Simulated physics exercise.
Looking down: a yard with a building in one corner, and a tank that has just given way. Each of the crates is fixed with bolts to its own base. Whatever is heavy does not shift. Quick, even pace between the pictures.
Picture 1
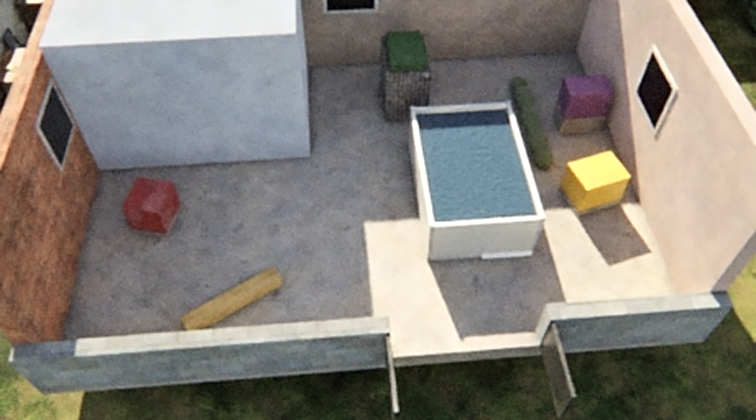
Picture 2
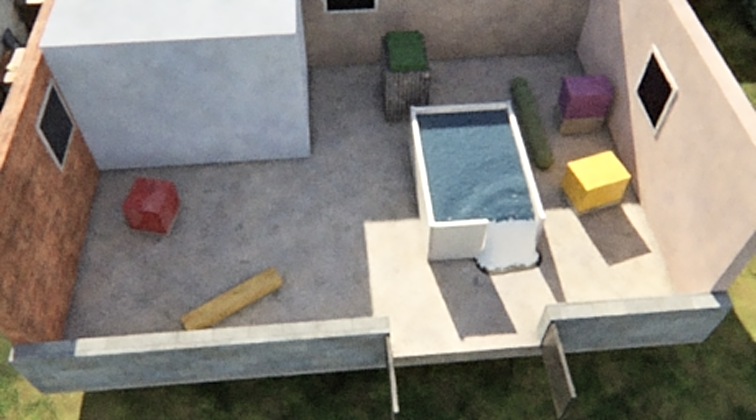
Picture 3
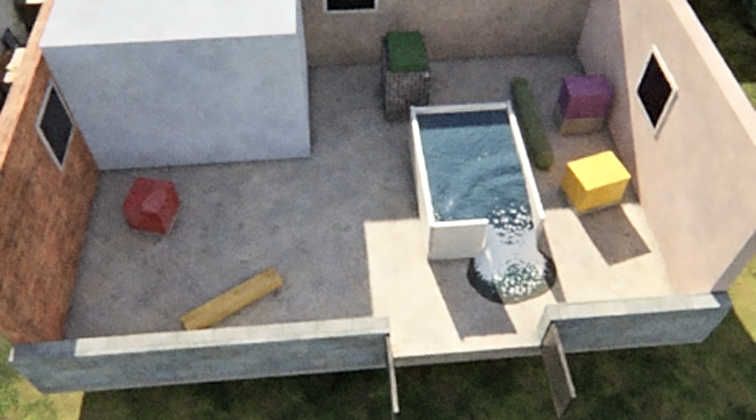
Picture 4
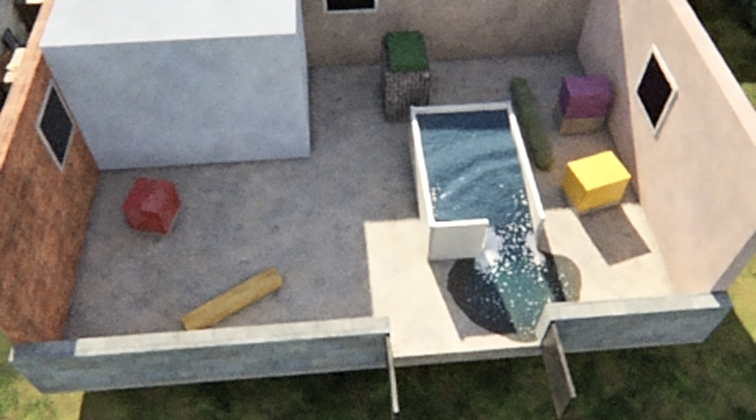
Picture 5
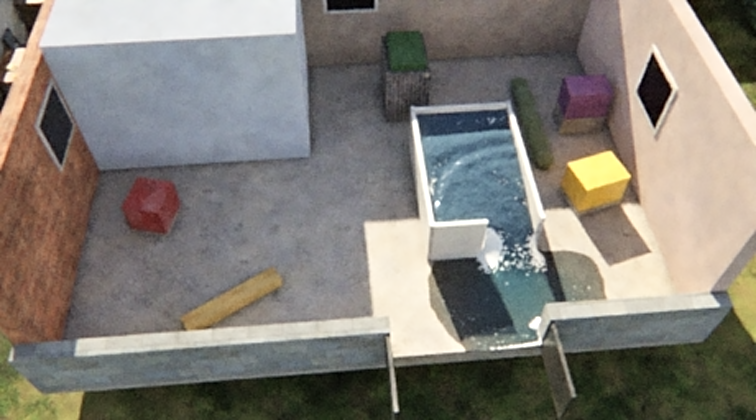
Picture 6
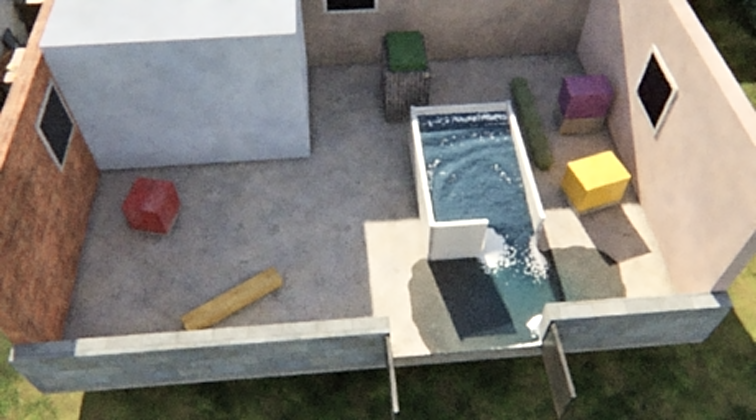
In a walled yard, water bursting from the front of an open white tank, spreading across the pale paving to the gateway.
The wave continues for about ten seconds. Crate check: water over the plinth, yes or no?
Yellow crate yes, red crate no, purple crate no.
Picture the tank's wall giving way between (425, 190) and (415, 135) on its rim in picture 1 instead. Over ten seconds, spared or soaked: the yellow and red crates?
The yellow one is not reached; the red one is reached.
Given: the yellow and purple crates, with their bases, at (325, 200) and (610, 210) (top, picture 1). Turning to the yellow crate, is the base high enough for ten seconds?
Result - the yellow crate avoids the flood.
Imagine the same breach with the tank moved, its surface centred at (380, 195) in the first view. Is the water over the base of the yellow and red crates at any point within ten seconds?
As I see it, yellow crate is not reached, and red crate is not reached.
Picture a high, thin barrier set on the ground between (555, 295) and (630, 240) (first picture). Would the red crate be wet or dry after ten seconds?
Then the red crate is untouched.
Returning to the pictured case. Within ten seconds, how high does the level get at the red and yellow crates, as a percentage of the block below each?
About 0 % and 250 %.
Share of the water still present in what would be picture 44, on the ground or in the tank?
About 62 per cent.
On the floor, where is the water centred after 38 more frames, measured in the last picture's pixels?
At about (522, 206).
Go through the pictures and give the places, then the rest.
In the first picture, still water in the open tank at (473, 163).
In the second picture, the front is at (538, 255), out from the gap at (508, 239).
In the third picture, water pours out at (507, 242) and has run to (501, 299).
In the fourth picture, the front is at a hidden place, out from the gap at (507, 243).
In the fifth picture, water pours out at (507, 243) and has run to a hidden place.
In the sixth picture, water pours out at (507, 243) and has run to a hidden place.
A moment on, water covers 10 % of the floor; the yellow crate not reached, the red crate not reached, the purple crate not reached.
Next, water covers 15 % of the floor; the yellow crate water round its plinth, the red crate not reached, the purple crate not reached.
Then, water covers 20 % of the floor; the yellow crate water round its plinth, the red crate not reached, the purple crate water round its plinth.
Later, water covers 35 % of the floor; the yellow crate water round its plinth, the red crate not reached, the purple crate water round its plinth.
In the end, water covers 40 % of the floor; the yellow crate was topped, the red crate stayed above the water, the purple crate stayed above the water.
